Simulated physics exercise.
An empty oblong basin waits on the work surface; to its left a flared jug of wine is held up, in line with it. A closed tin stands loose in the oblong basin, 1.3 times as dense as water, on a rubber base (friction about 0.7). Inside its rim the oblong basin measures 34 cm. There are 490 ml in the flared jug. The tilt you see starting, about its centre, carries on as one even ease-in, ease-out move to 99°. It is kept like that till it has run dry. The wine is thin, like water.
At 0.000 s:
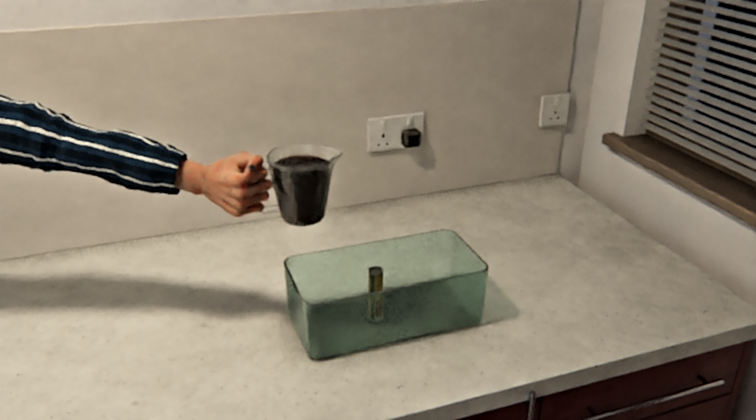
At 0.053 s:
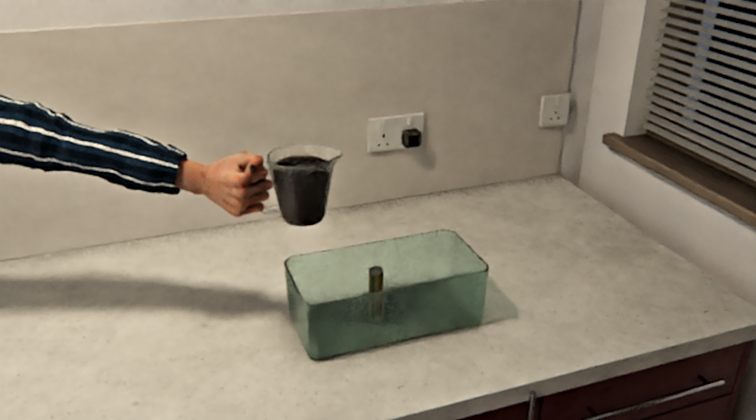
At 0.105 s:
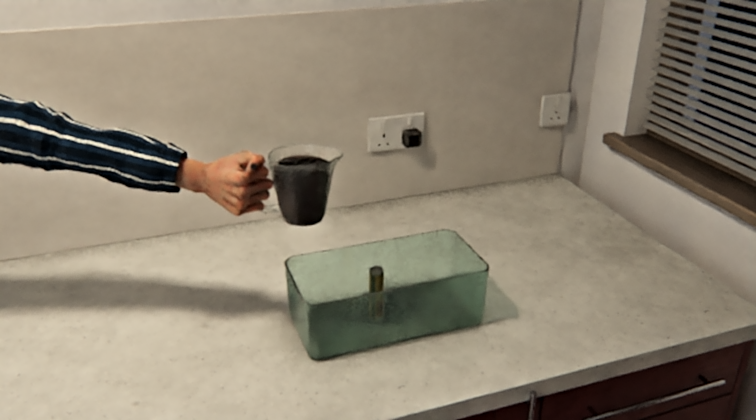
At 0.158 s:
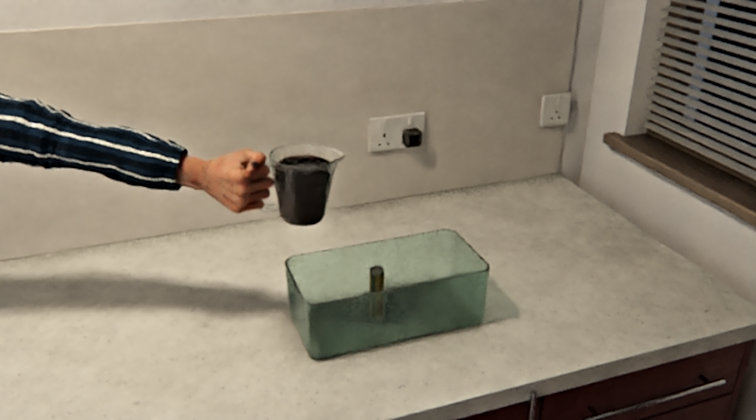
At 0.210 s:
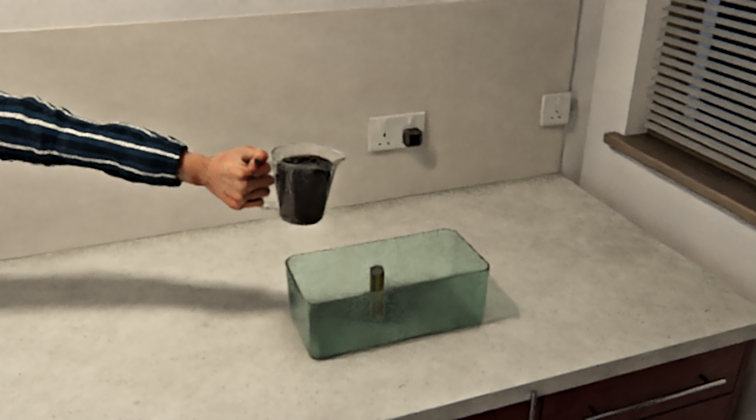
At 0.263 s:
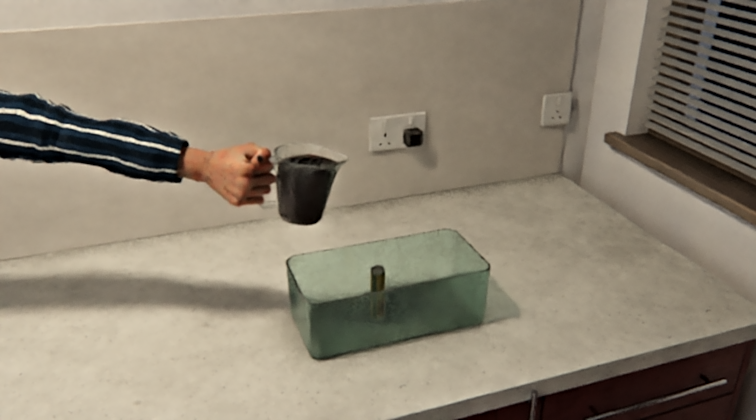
A flared jug of dark liquid, held up by a hand in a striped sleeve, stayed almost still, then leaned slightly to the right above an oblong basin with a small upright tin inside.
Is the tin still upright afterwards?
It remains upright.
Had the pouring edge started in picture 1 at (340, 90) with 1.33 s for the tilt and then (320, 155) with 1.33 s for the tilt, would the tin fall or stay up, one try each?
First it stays up; then it topples.
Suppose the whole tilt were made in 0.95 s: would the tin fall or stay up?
Then it topples.
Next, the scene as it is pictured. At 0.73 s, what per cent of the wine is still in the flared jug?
Near 78 in a hundred.
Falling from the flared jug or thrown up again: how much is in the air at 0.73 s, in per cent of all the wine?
About 18 per cent.
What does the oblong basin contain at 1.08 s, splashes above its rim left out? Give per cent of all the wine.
Some 54 per cent.
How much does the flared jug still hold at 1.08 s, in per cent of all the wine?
Near 24 in a hundred.
Then, 0.73 s in, the tilt is 57° and 78 per cent is still to pour; the tin stands where it began.
Then, 1.08 s in, the tilt is 90° and 25 per cent is still to pour; the tin stands where it began.
Then, 1.44 s in, the tilt is 99° and 1 per cent is still to pour; the tin stands where it began.
Then, 1.83 s in, the tilt is 99° and 0 per cent is still to pour; the tin stands where it began.
Finally, the tin stands where it began.
